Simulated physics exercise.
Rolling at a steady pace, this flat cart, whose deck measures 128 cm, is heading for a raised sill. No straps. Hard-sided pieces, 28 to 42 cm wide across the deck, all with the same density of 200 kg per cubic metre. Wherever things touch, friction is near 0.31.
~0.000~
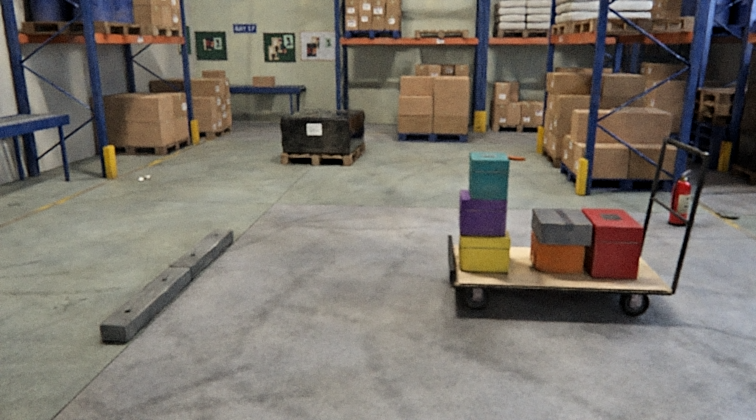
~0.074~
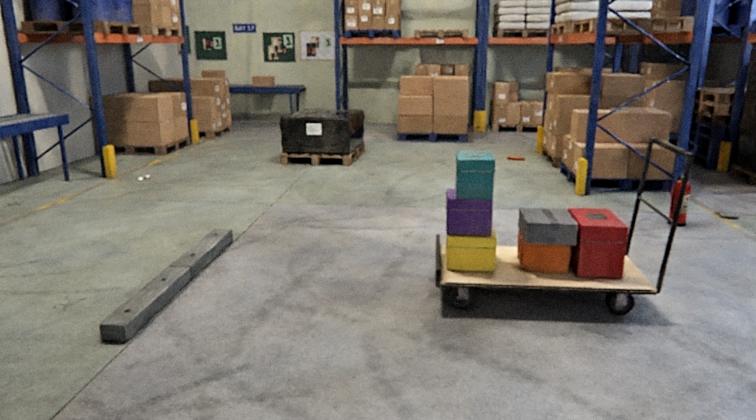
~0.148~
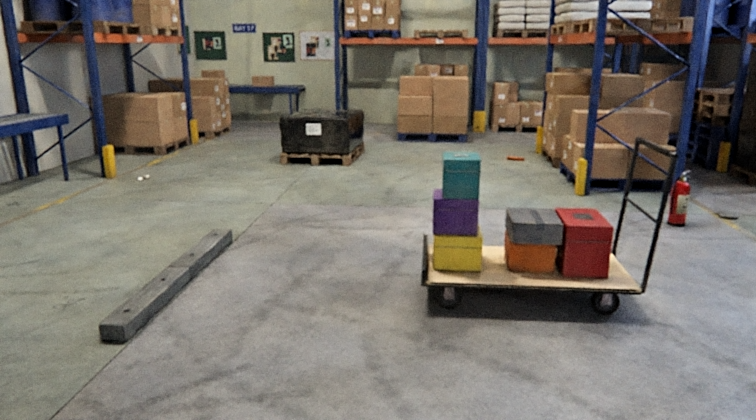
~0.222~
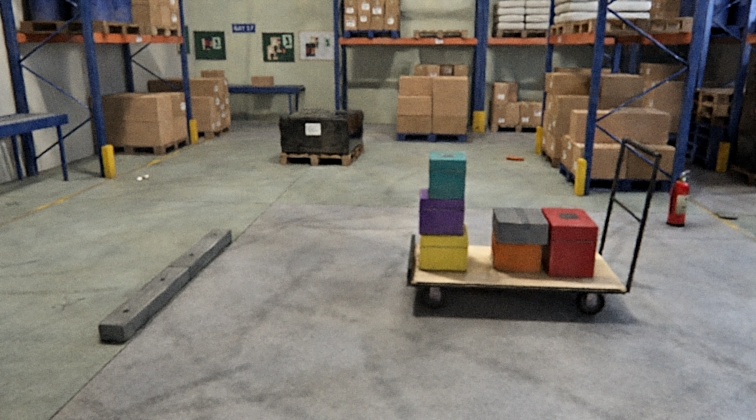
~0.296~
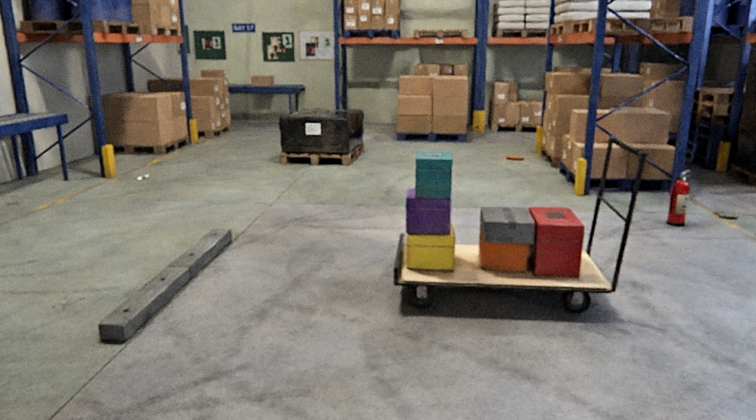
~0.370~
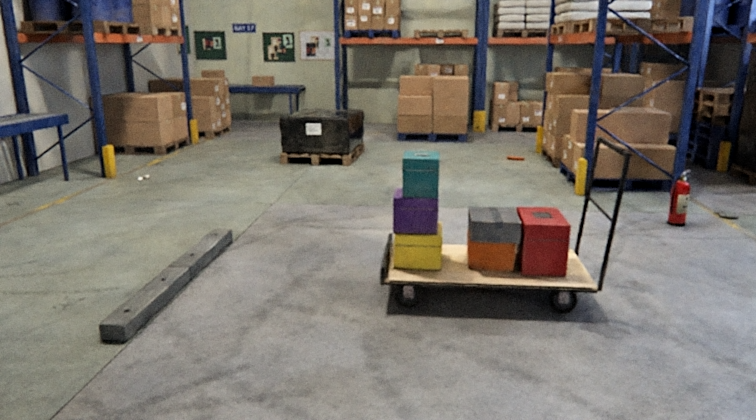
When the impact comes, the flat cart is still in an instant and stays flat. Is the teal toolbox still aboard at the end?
No: I predict off.
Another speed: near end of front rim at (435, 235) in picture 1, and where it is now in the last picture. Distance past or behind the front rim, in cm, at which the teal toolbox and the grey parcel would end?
Teal 10 behind, grey 60 behind.
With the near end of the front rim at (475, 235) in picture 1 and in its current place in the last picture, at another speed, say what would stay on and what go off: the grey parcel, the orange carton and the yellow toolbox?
So grey stays, orange stays, yellow stays.
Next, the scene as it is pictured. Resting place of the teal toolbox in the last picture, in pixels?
About (95, 262).
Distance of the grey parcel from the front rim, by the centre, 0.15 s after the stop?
Some 55 cm behind it.
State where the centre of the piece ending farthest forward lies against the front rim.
Measured from the front rim, the centre lies around 60 cm past it.
The wheels strike at 1.65 s.
After 2.05 s the teal toolbox is 13 cm past the rim, tilted 30°, near (150, 174) in the last picture's view.
After 2.45 s the teal toolbox is 56 cm past the rim, tilted 90°, near (103, 262) in the last picture's view.
Final state at 2.8 s, past the rim, purple toolbox and teal toolbox; behind it, red toolbox, grey parcel, orange carton and yellow toolbox.
